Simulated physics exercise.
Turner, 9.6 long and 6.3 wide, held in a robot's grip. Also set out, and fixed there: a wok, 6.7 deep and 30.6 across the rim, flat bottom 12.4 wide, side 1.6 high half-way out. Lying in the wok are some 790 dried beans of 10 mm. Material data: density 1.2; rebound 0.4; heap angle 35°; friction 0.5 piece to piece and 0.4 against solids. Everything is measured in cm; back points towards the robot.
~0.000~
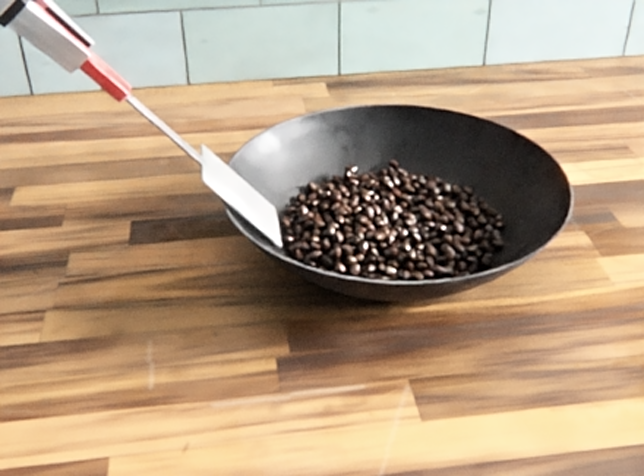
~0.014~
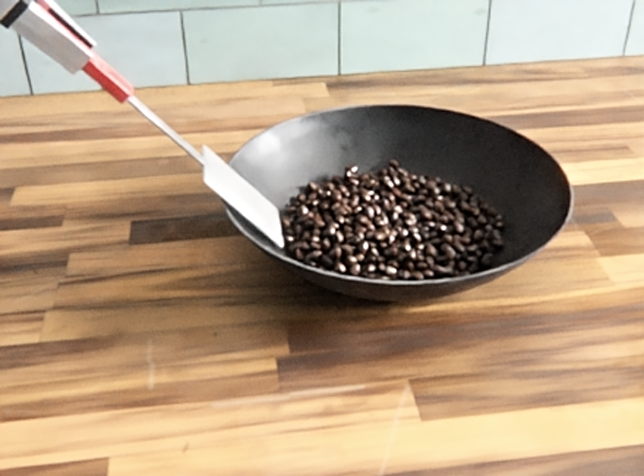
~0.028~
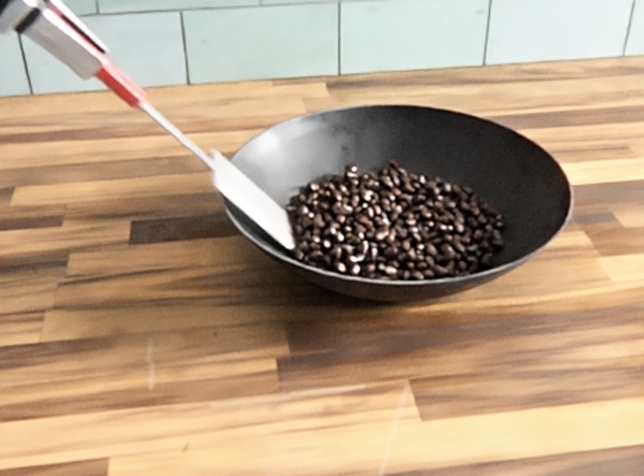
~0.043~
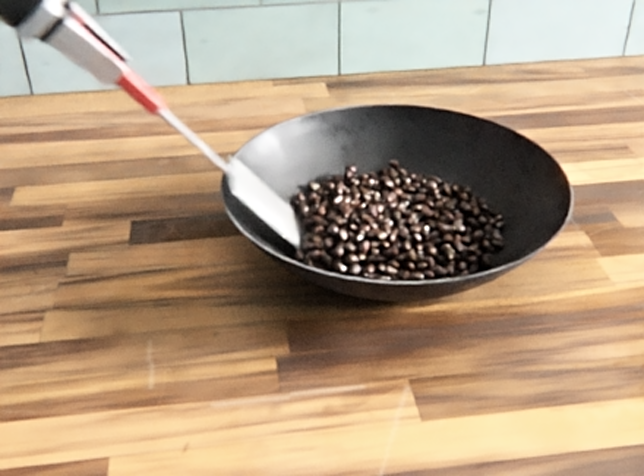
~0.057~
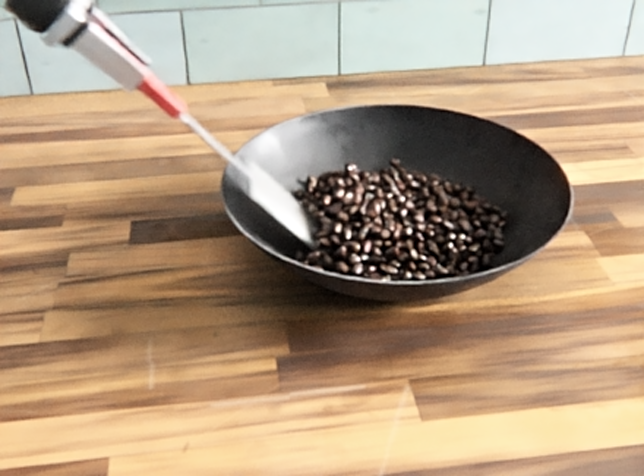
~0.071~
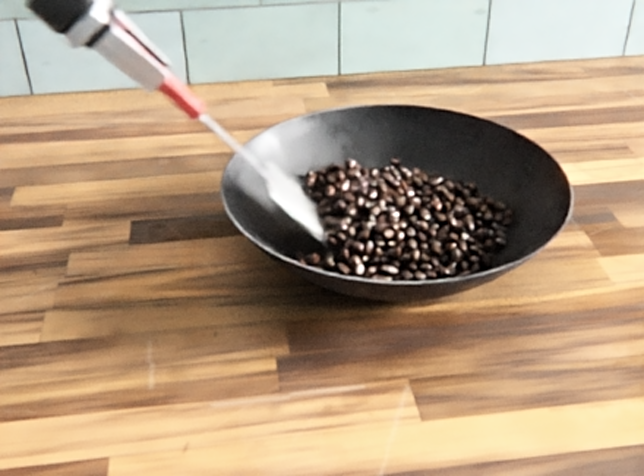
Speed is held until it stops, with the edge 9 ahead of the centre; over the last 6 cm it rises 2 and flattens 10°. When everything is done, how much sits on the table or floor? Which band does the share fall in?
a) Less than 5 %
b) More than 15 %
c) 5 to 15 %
The answer is c.
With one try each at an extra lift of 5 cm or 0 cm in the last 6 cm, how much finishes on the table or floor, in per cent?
I'd say close to 15 percent for the first and close to 5 percent for the second.
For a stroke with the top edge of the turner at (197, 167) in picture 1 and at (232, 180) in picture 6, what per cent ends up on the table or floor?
Around 0 per cent finishes on the table or floor.
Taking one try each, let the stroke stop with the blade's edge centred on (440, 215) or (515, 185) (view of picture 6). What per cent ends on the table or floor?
I'd say some 0 per cent, then some 20 per cent.
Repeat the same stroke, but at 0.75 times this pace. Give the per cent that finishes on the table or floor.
Something close to 0 per cent ends up on the table or floor.
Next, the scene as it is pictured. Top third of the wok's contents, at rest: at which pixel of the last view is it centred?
Close to pixel (490, 199).
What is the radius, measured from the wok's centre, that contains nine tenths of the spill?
Roughly 35 cm.
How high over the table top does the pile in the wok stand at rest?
About 6.5 centimetres.
By 0.11 s, sloping 50°, highest piece 7 above the table; 790 in the wok.
By 0.16 s, sloping 47°, highest piece 6 above the table; 790 in the wok.
By 0.38 s, sloping 40°, highest piece 9 above the table; 708 in the wok, 33 on the table or floor, 49 on the blade or in flight.
By 1.43 s, sloping 40°, highest piece 6 above the table; 707 in the wok, 83 on the table or floor.
Final count, 707 in the wok, 83 on the table or floor. That is 11 % on the table or floor.
